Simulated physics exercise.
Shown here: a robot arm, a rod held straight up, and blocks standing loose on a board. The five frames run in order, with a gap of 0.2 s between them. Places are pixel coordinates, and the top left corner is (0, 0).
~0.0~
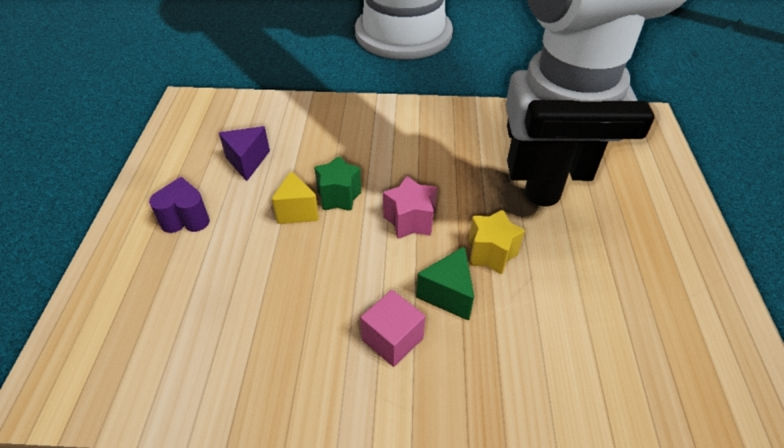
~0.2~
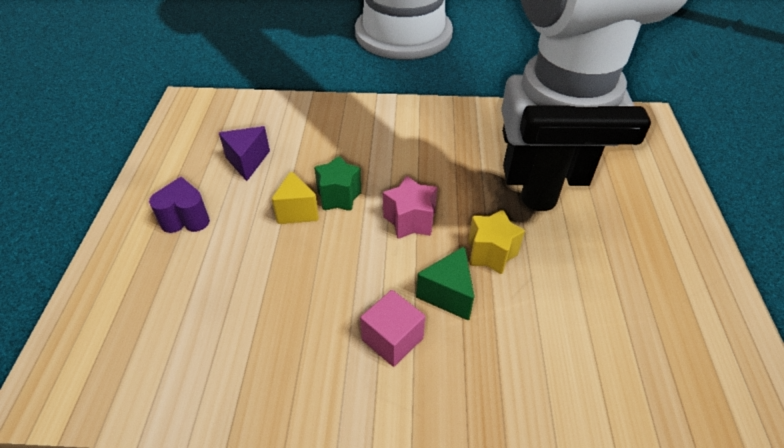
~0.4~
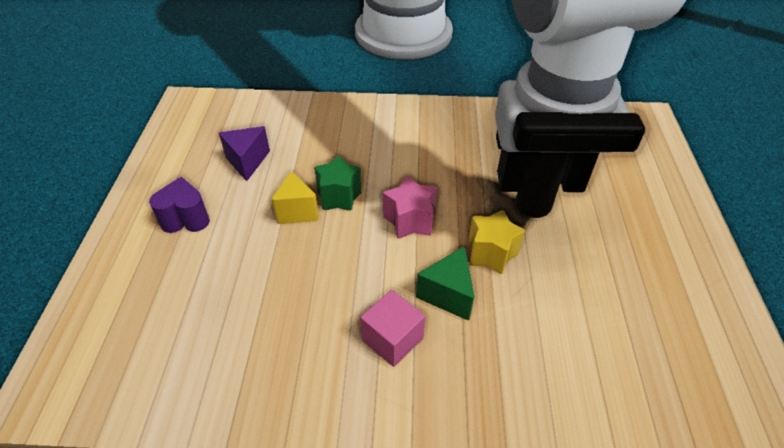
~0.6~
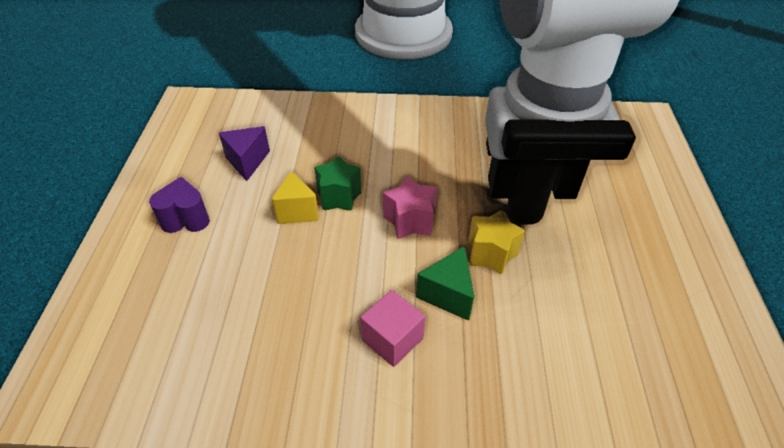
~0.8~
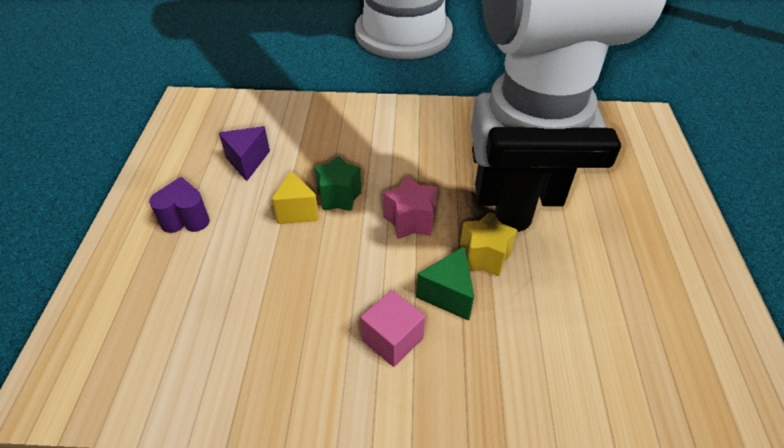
On a wooden board, a robot arm moves its rod down-left, slightly nudging the yellow star.
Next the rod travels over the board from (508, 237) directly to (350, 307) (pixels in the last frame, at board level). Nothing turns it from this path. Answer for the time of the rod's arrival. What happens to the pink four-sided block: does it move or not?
By the last moment of the path, the pink four-sided block has shifted.
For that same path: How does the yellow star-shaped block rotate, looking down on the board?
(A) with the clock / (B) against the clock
The answer is B.
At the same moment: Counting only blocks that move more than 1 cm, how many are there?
That's three or more.
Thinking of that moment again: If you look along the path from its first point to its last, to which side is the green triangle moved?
The green triangle goes left.
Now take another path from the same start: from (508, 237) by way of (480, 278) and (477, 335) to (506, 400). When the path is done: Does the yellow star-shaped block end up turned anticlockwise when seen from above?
Answer: No.
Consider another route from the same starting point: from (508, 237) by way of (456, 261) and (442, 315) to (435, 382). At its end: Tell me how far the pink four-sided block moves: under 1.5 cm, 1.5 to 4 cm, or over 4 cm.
Travels over 4 cm.
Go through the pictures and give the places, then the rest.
The first picture shows rod tip at (542, 195); block tops, pink four-sided block at (393, 316); pink star-shaped block at (412, 195); green triangle at (452, 272); yellow star-shaped block at (497, 229).
The second picture shows rod at (538, 200); blocks unchanged.
The third picture shows rod at (533, 206); blocks unchanged.
The fourth picture shows rod at (525, 213); blocks unchanged.
The fifth picture shows rod at (513, 220); pink four-sided block at (393, 316); pink star-shaped block at (412, 195); green triangle at (452, 272); yellow star-shaped block at (490, 232).
The first path, step by step. One third of the way, rod at (459, 241); pink four-sided block at (385, 326); green triangle at (423, 288), turned 35° anticlockwise; yellow star-shaped block at (454, 264), turned 35° anticlockwise.
Two thirds of the way, rod at (404, 265); pink four-sided block at (360, 369); green triangle at (397, 326), turned 65° anticlockwise; yellow star-shaped block at (417, 291), turned 60° anticlockwise.
At the end, rod at (348, 291); pink four-sided block at (359, 369), turned 15° clockwise; pink star-shaped block in place; green triangle at (397, 338), turned 85° anticlockwise; yellow star-shaped block at (409, 297), turned 90° anticlockwise.
